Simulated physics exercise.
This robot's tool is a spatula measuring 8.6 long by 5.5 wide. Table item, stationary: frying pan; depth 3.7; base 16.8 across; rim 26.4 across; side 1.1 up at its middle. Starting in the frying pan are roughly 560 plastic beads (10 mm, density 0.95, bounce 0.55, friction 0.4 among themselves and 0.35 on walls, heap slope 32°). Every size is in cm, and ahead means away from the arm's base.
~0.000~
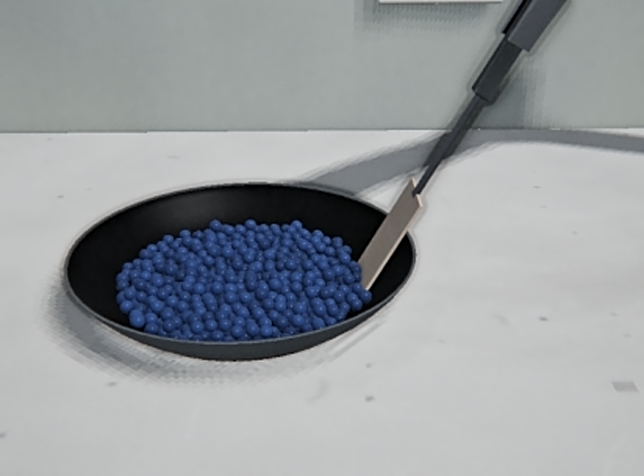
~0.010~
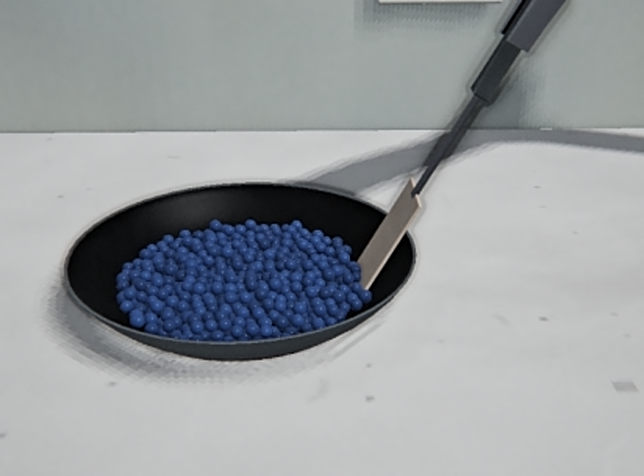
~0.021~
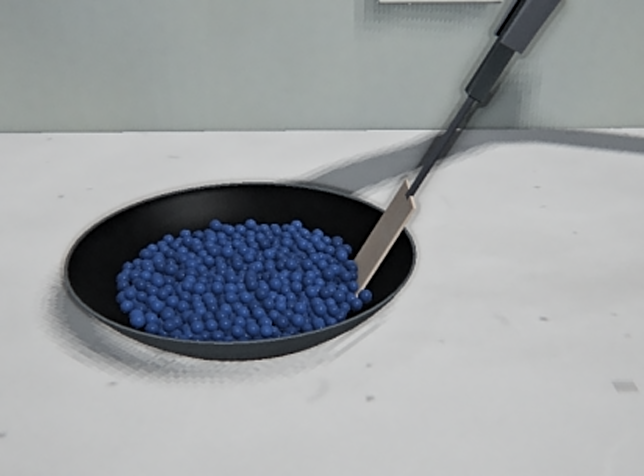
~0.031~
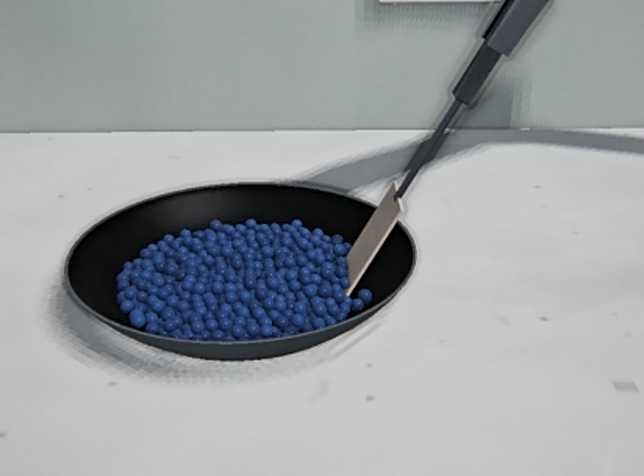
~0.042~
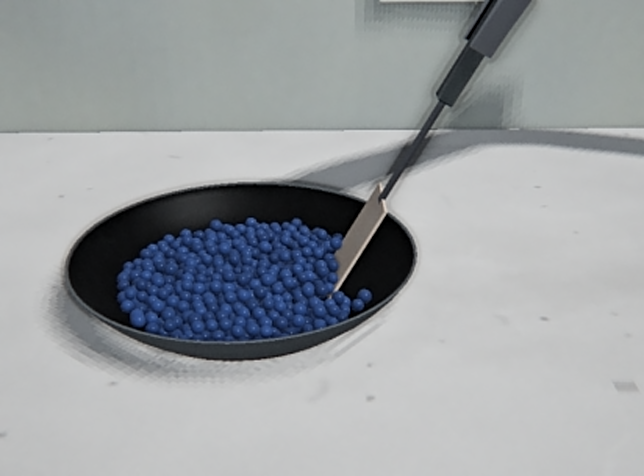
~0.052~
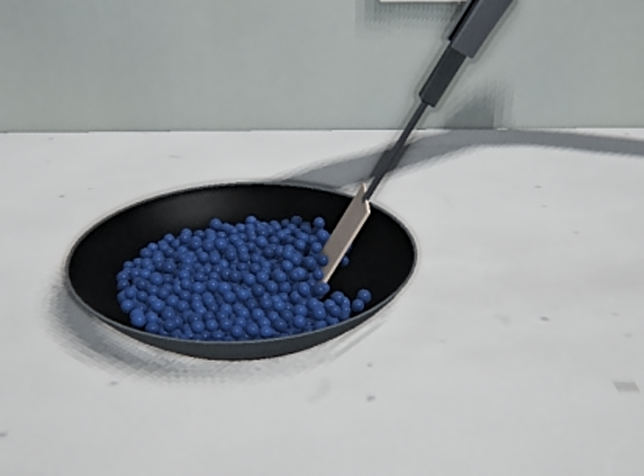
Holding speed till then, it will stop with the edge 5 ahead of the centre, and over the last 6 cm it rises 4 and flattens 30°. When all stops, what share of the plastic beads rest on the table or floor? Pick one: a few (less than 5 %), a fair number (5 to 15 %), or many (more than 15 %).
A fair number, 5 to 15 %.
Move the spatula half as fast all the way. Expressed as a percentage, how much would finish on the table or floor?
Then about 0 per cent.
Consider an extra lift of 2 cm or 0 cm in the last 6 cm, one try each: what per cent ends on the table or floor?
Close to 5 and 0 percent respectively.
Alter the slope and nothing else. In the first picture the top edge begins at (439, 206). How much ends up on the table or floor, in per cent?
About 10%.
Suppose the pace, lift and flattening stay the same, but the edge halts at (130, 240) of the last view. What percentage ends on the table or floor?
About 15 per cent.
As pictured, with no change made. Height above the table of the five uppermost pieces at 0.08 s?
I'd put them at about 6 centimetres above the table.
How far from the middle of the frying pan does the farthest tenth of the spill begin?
That's near 80 cm.
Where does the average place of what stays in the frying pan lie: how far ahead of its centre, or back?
The kept load is shifted forward by about 2.5 cm.
After 0.08 s, sloping 61°, highest piece 7 above the table; 563 in the frying pan.
After 0.10 s, sloping 51°, highest piece 8 above the table; 563 in the frying pan.
After 0.32 s, sloping 31°, highest piece 6 above the table; 514 in the frying pan, 47 on the table or floor, 2 on the blade or in flight.
After 1.37 s, sloping 31°, highest piece 3 above the table; 514 in the frying pan, 49 on the table or floor.
In the end, 514 in the frying pan, 49 on the table or floor. That is 9 % on the table or floor.
